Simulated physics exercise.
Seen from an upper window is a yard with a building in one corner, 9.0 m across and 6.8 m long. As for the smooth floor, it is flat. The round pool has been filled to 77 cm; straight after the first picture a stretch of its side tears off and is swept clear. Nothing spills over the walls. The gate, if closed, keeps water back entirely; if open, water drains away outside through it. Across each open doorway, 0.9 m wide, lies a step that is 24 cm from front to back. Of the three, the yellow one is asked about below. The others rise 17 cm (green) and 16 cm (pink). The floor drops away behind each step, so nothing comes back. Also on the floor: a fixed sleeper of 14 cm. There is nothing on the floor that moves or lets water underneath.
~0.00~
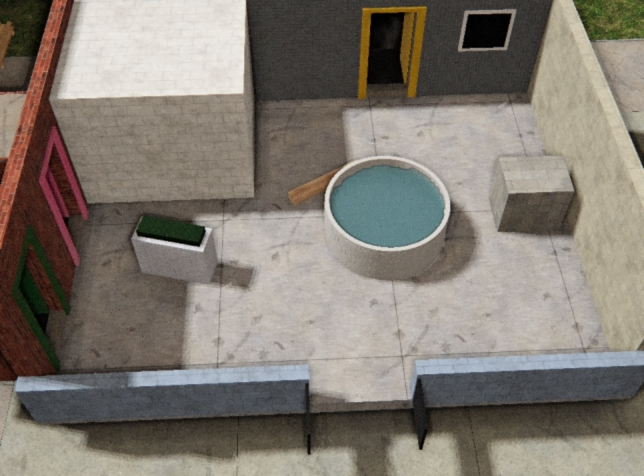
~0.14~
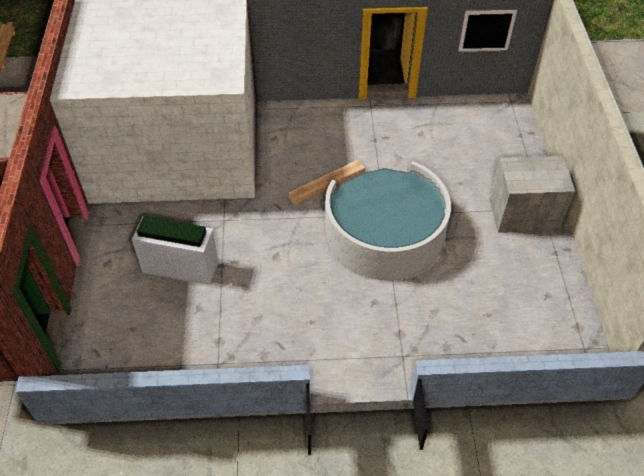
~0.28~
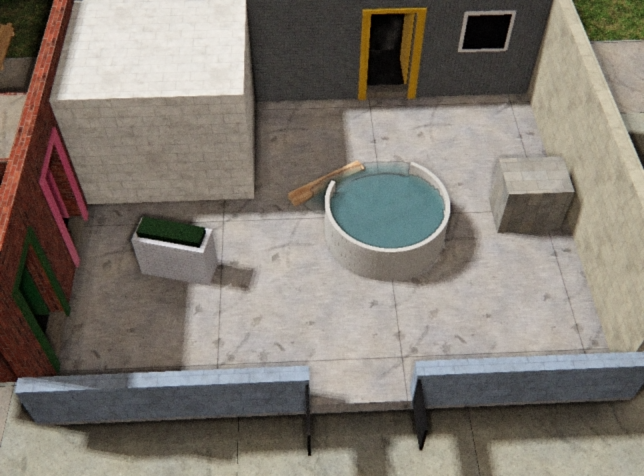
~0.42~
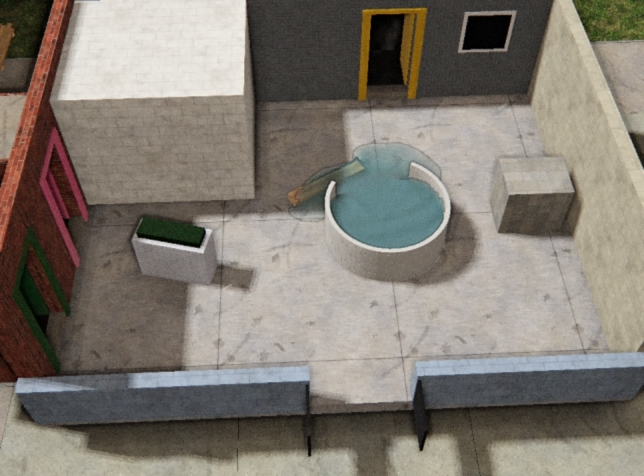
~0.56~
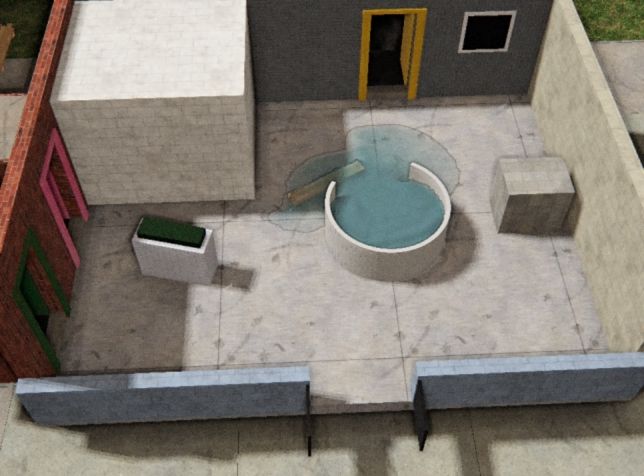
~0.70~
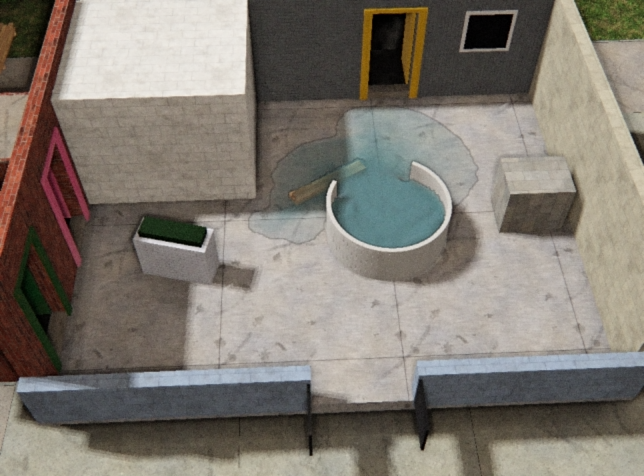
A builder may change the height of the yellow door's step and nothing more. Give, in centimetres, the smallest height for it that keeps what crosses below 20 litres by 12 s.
Close to 26 cm is just enough.
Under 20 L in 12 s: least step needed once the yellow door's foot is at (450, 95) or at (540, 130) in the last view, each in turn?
In turn: Roughly 13.5 cm, roughly 17 cm.
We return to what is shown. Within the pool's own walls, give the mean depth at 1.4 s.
On average, around 39 cm.
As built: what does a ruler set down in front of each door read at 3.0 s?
Depth at green 0 cm, at yellow 20 cm, at pink 0 cm.
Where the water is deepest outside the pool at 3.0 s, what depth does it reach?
Roughly 27 cm.
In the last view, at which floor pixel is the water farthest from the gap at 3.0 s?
Close to pixel (114, 237).
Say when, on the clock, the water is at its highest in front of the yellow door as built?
Approximately 1.8 s.
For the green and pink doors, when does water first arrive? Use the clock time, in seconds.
Front times: Green = 7.0 s, pink = 3.4 s.
After 1.4 s water covers 30 % of the floor, deepest (45 cm) near (345, 185); 18 cm at the yellow door, 28 litres in over its 16 cm step.
After 3.0 s water covers 40 % of the floor, deepest (27 cm) near (514, 98); 20 cm at the yellow door, 122 litres in over its 16 cm step.
After 12.0 s water covers 95 % of the floor, deepest (10 cm) near (321, 104); 7 cm at the yellow door, 130 litres in over its 16 cm step.
At the yellow door as built, the water arrived by 0.8 s and peaked near 31 cm at 1.8 s.
Run again over the same 12 s with other heights there, 38 litres in over 23.5 cm, 2 litres over 32 cm. The limit of 20 litres is kept from about 26 cm up.
